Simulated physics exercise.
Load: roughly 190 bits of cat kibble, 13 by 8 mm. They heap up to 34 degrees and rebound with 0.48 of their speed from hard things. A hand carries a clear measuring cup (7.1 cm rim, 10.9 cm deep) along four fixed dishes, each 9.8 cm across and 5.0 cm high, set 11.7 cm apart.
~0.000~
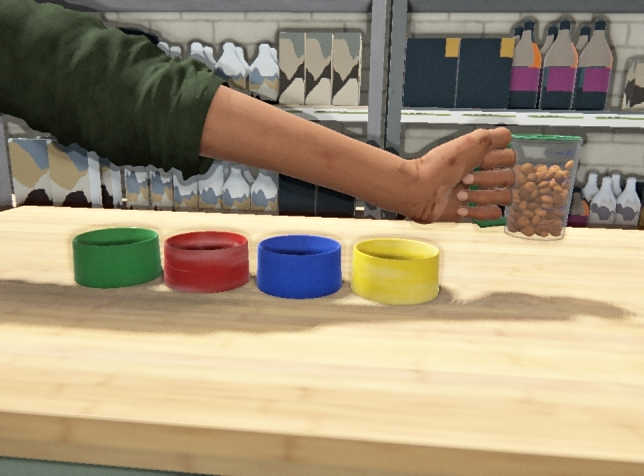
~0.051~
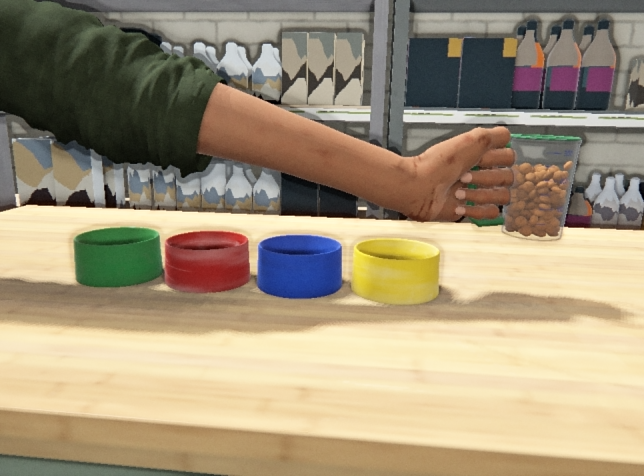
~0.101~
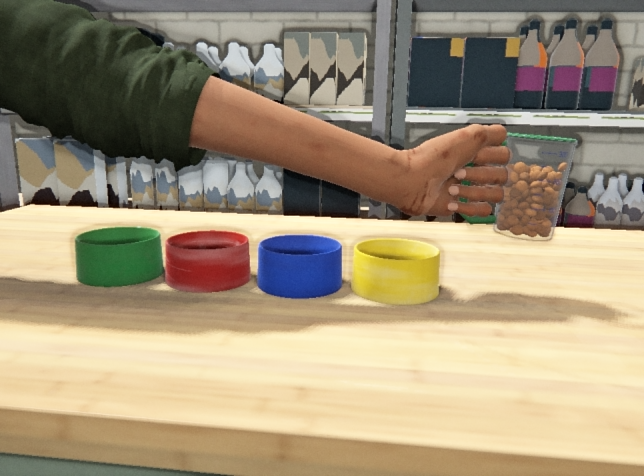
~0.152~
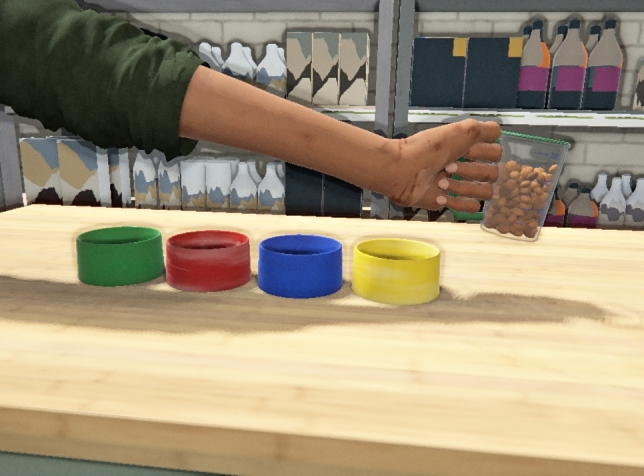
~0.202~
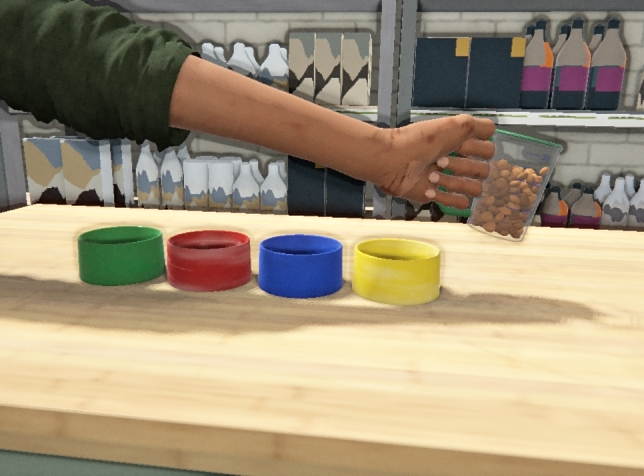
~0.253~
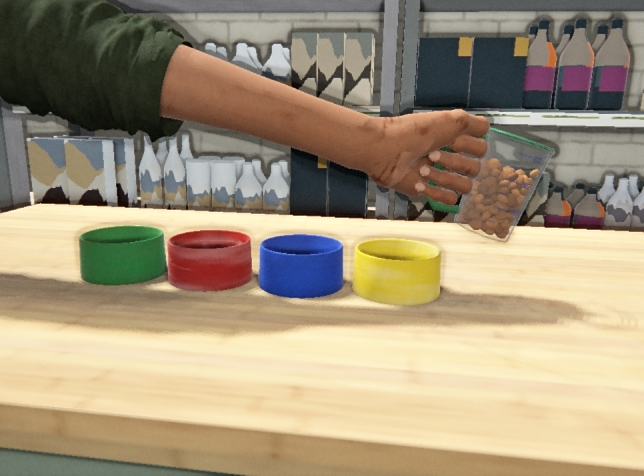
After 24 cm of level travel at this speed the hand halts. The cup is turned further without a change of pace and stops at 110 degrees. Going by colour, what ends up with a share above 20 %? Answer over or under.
Red dish: Under; blue dish: Under; green dish: Under; yellow dish: Over; on the counter: Under.
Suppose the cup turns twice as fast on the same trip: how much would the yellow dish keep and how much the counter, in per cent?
Then: Yellow 80, counter 10.
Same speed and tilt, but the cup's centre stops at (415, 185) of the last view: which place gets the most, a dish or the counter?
The winner: Counter.
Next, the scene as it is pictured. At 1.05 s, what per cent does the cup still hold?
Roughly 100 per cent.
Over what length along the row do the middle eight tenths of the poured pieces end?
Some 6 cm.
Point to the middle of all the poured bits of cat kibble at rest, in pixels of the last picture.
Around (387, 271).
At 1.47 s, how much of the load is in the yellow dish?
Some 20 per cent.
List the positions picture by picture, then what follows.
Cup at (539, 187), tilt 0 degrees, lip at (578, 138), moved 0.0 cm; middle of the pieces at (539, 198); yellow dish at (396, 249); blue dish at (300, 245); red dish at (207, 241); green dish at (116, 237), in the first frame.
Cup at (537, 187), tilt 1 degrees, lip at (578, 139), moved 0.3 cm; middle of the pieces at (537, 198), in the second frame.
Cup at (531, 187), tilt 4 degrees, lip at (574, 141), moved 1.0 cm; middle of the pieces at (531, 198), in the third frame.
Cup at (521, 186), tilt 8 degrees, lip at (567, 144), moved 2.2 cm; middle of the pieces at (520, 198), in the fourth frame.
Cup at (511, 186), tilt 13 degrees, lip at (559, 147), moved 3.4 cm; middle of the pieces at (508, 198), in the fifth frame.
Cup at (500, 186), tilt 18 degrees, lip at (551, 151), moved 4.6 cm; middle of the pieces at (497, 198); yellow dish at (398, 250); blue dish at (302, 244); red dish at (210, 239); green dish at (122, 235). The cup turns about 90 degrees a second and travels 24 cm a second, in the sixth frame.
After 0.73 s, tilt 61 degrees; cup holds 100 %.
Then, at 1.05 s, tilt 91 degrees; cup holds 100 %.
After 1.47 s, tilt 110 degrees; cup holds 80 %, yellow 20 %.
At rest (3.5 s), red 0 %, blue 0 %, green 0 %, yellow 90 %, counter 0 %, cup 10 %.
